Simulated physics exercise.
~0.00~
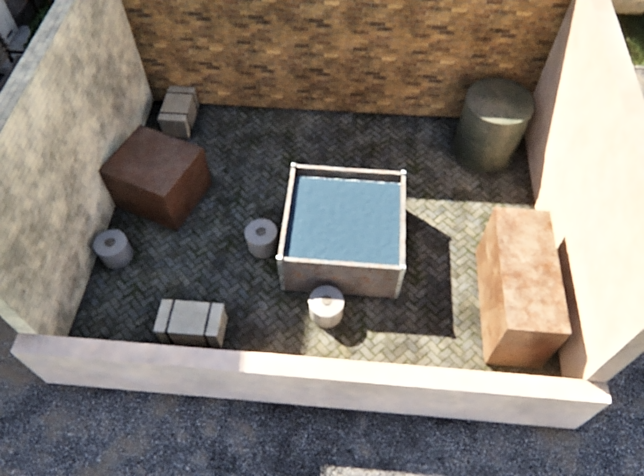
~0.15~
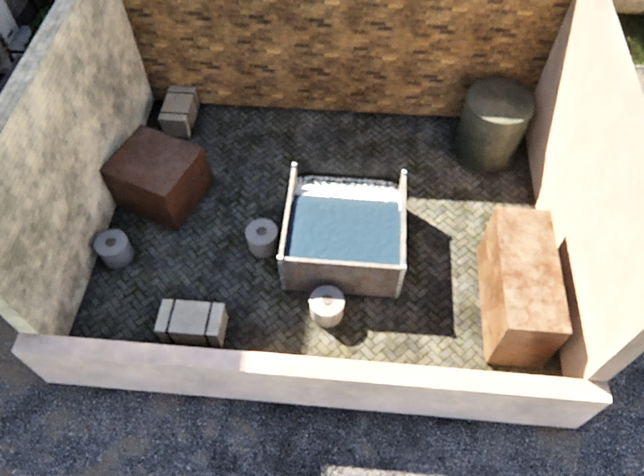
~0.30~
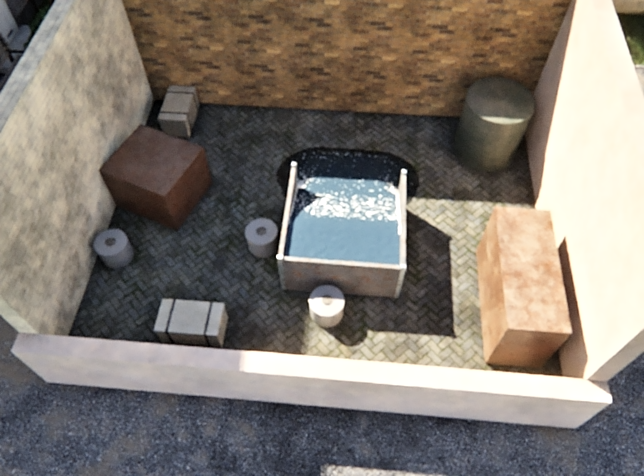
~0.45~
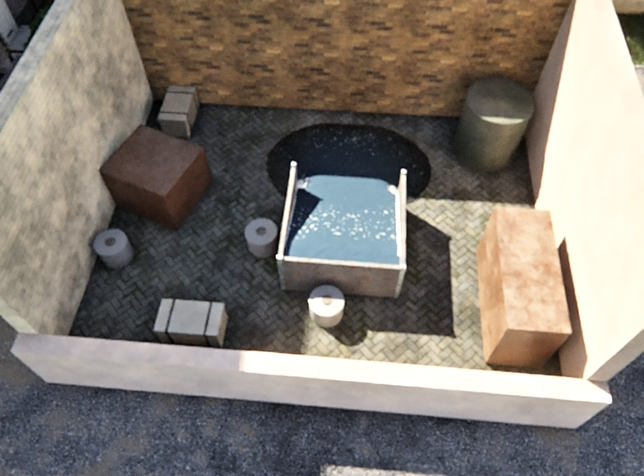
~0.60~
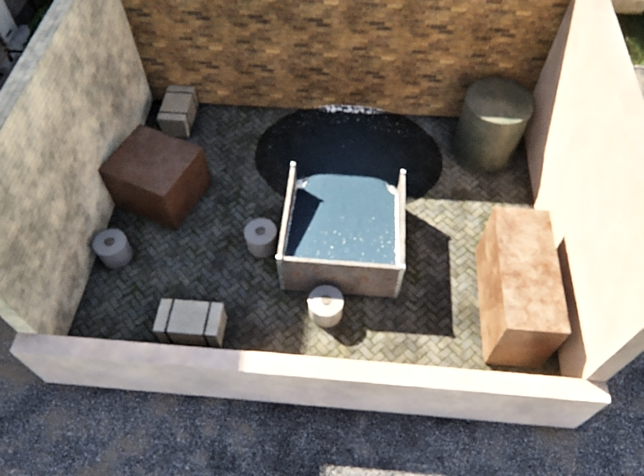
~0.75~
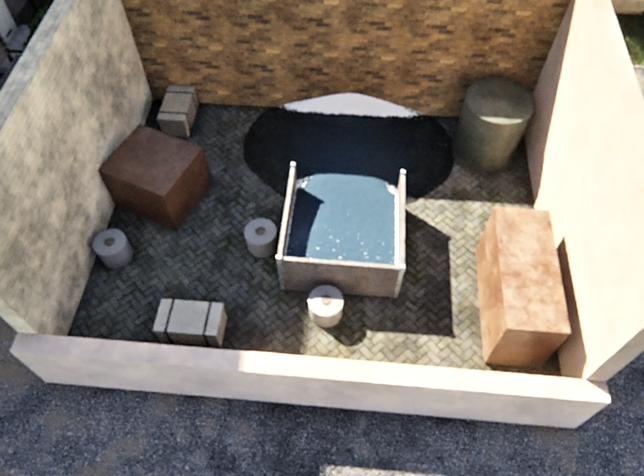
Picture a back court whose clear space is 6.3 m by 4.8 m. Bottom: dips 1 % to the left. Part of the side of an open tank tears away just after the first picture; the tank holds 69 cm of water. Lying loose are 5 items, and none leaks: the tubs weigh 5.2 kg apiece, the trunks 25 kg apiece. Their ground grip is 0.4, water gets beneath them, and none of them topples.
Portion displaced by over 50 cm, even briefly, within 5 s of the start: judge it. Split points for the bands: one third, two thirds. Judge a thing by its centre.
Most likely the fraction ends up short of a third, I'd say.
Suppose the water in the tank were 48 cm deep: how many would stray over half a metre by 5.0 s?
That would give 1.
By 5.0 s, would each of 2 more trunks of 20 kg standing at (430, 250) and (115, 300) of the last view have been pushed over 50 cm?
Respectively: Tops it; doesn't reach it.
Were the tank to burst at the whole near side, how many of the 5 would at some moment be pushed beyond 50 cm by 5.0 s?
You'd get 3 in that case.
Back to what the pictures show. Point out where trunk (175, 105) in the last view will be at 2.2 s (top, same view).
It would be close to (148, 112) by then.
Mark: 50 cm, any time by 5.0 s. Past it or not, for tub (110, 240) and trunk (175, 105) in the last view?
Taking them in turn: The first is below the mark and the second is above the mark.
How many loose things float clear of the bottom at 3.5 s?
Count: 1.
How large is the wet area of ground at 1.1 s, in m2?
That flooded area is roughly 9.0 m2.
After 1.1 s 0 of 5 are over 50 cm from their spots; 0 afloat.
After 2.2 s 0 of 5 are over 50 cm from their spots; 0 afloat.
After 3.5 s 1 of 5 are over 50 cm from their spots; 1 afloat.
After 5.0 s 0 of 5 are over 50 cm from their spots, and 1 have been at some point; 1 afloat.
